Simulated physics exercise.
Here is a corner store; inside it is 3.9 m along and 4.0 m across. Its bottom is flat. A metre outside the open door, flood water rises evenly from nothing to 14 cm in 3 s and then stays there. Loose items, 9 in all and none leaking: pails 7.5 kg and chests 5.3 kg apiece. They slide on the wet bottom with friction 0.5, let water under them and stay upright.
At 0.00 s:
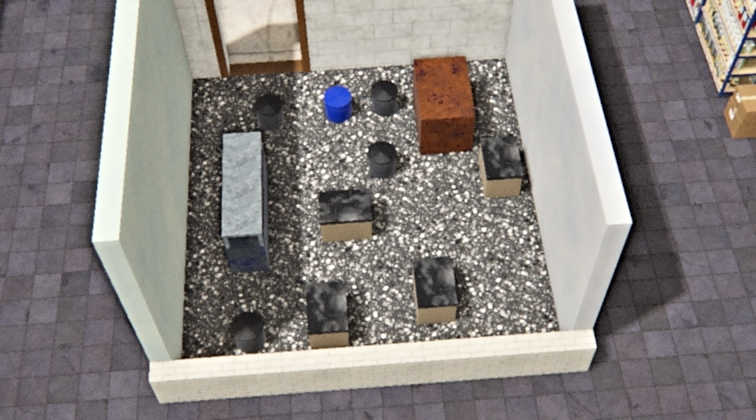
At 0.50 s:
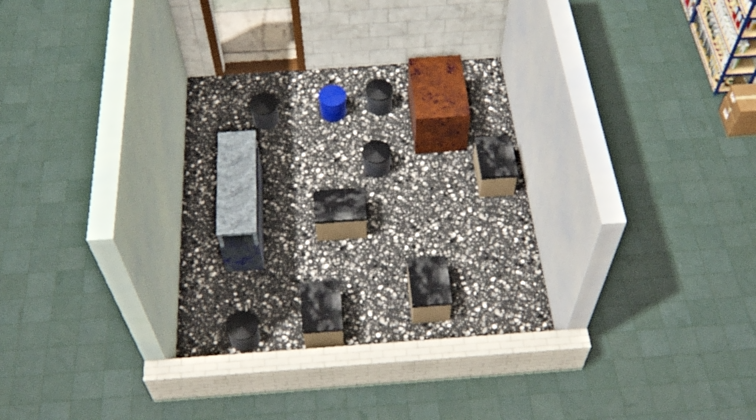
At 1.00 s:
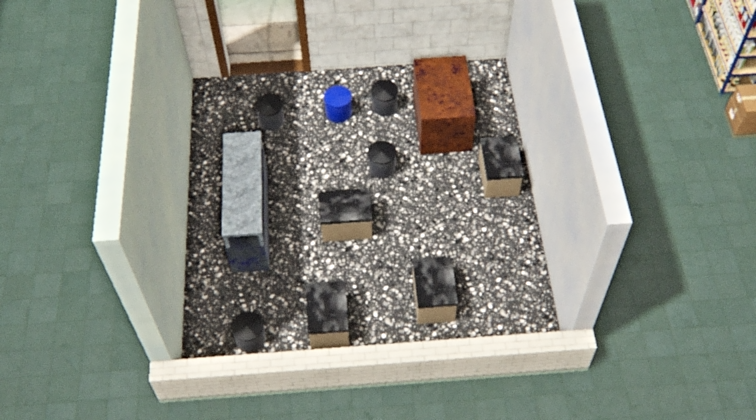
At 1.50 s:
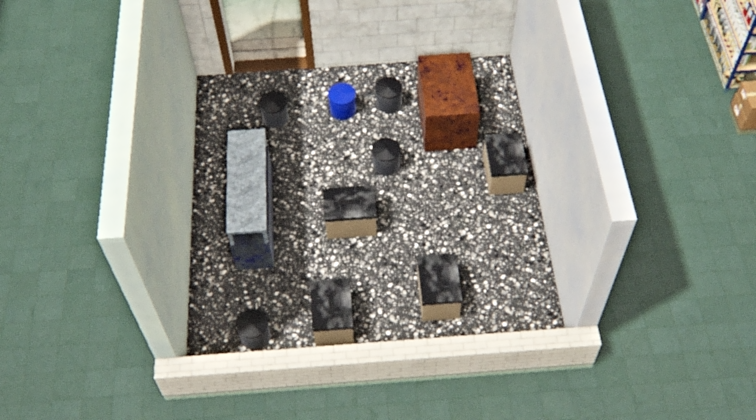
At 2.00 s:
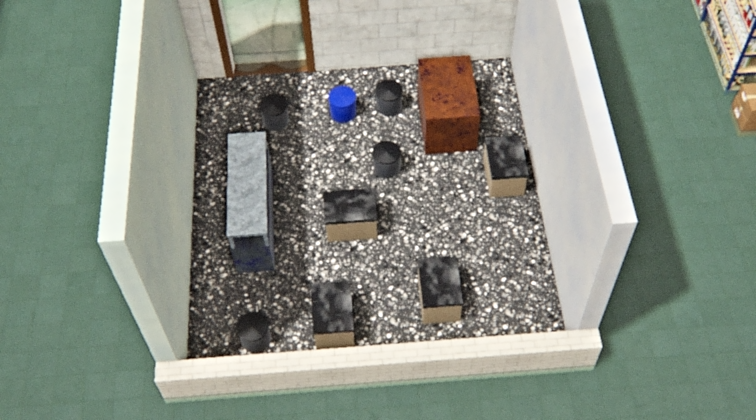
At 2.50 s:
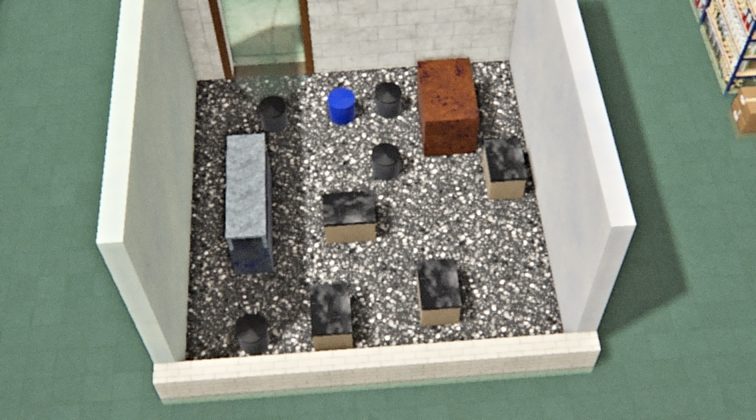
A small open-topped store room with pale walls and a speckled gravel-like floor is seen from high above, with a doorway at the back left. A long grey block stands at left, a rusty red-brown block at back right, a blue pail near the back wall, and dark pails and black-topped chests around them. The view shifts slightly, the outside floor changes from grey to green, and a little water appears by the doorway while every object stays still.
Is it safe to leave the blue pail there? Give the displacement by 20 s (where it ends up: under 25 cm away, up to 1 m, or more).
Blue pail stays put.
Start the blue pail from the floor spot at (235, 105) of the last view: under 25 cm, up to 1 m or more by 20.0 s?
It barely shifts.
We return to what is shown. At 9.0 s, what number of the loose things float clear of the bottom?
At that moment 2.
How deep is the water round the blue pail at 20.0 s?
Roughly 8 cm.
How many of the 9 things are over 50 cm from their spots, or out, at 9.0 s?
I count 1.
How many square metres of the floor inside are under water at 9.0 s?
Some 13 m2.
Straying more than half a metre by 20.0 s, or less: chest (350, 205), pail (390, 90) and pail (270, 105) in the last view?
In turn: Past it, short of it, more.
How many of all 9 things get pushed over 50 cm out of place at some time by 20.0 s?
5 of them.
After 4.0 s the blue pail is near (341, 99), 0.0 m from its start, aground; 0 afloat.
After 9.0 s the blue pail is near (341, 99), 0.0 m from its start, aground; 2 afloat.
After 16.0 s the blue pail is near (341, 99), 0.0 m from its start, aground; 4 afloat.
After 20.0 s the blue pail is near (341, 99), 0.0 m from its start, aground; 4 afloat.
